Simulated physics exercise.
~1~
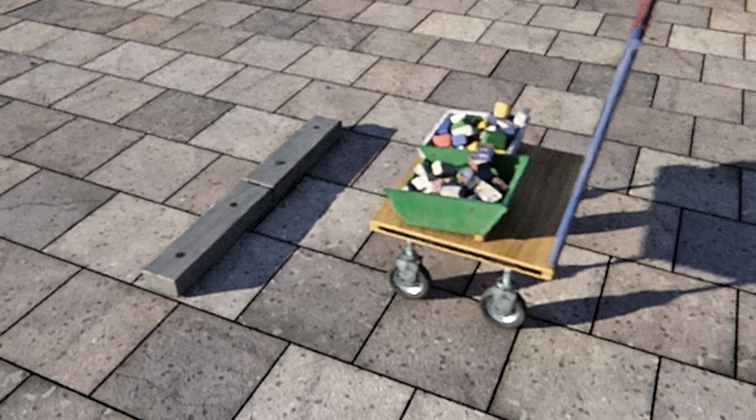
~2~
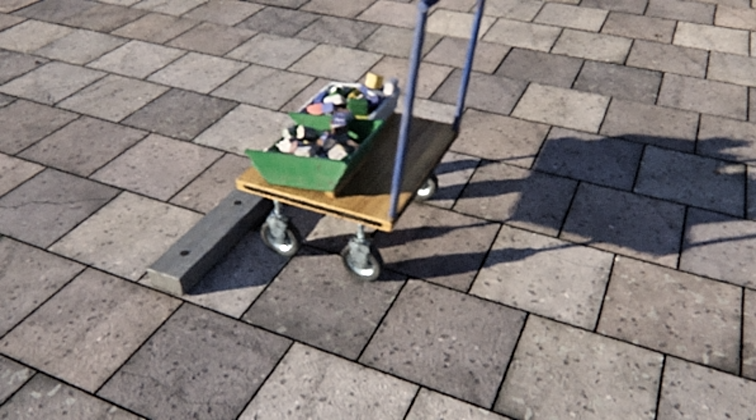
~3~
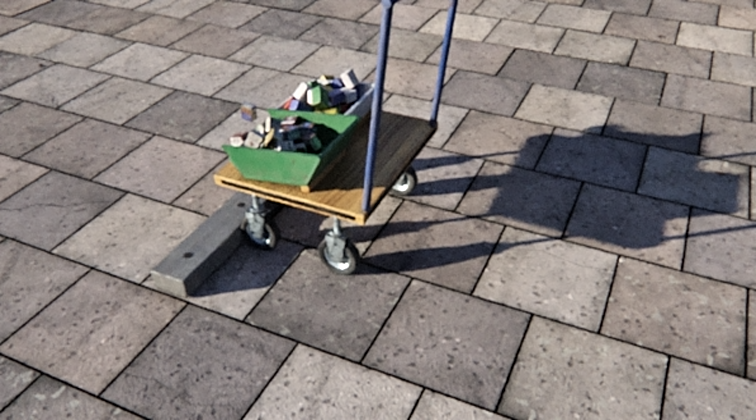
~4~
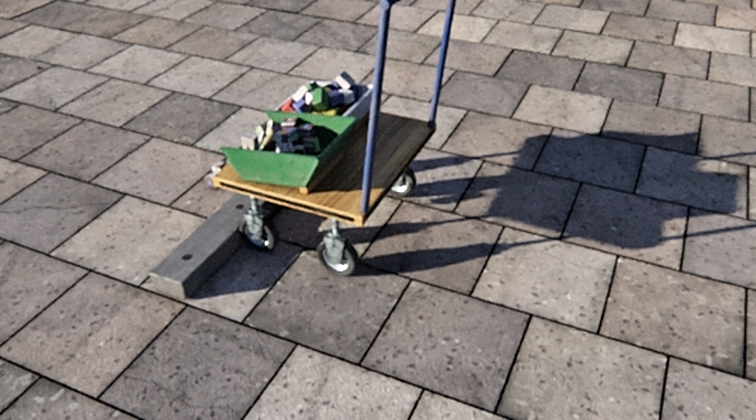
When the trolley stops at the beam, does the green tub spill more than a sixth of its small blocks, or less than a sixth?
It spills less than a sixth of them. The blocks shift about in the green tub, but nearly all of them are still inside it once the trolley has stopped.
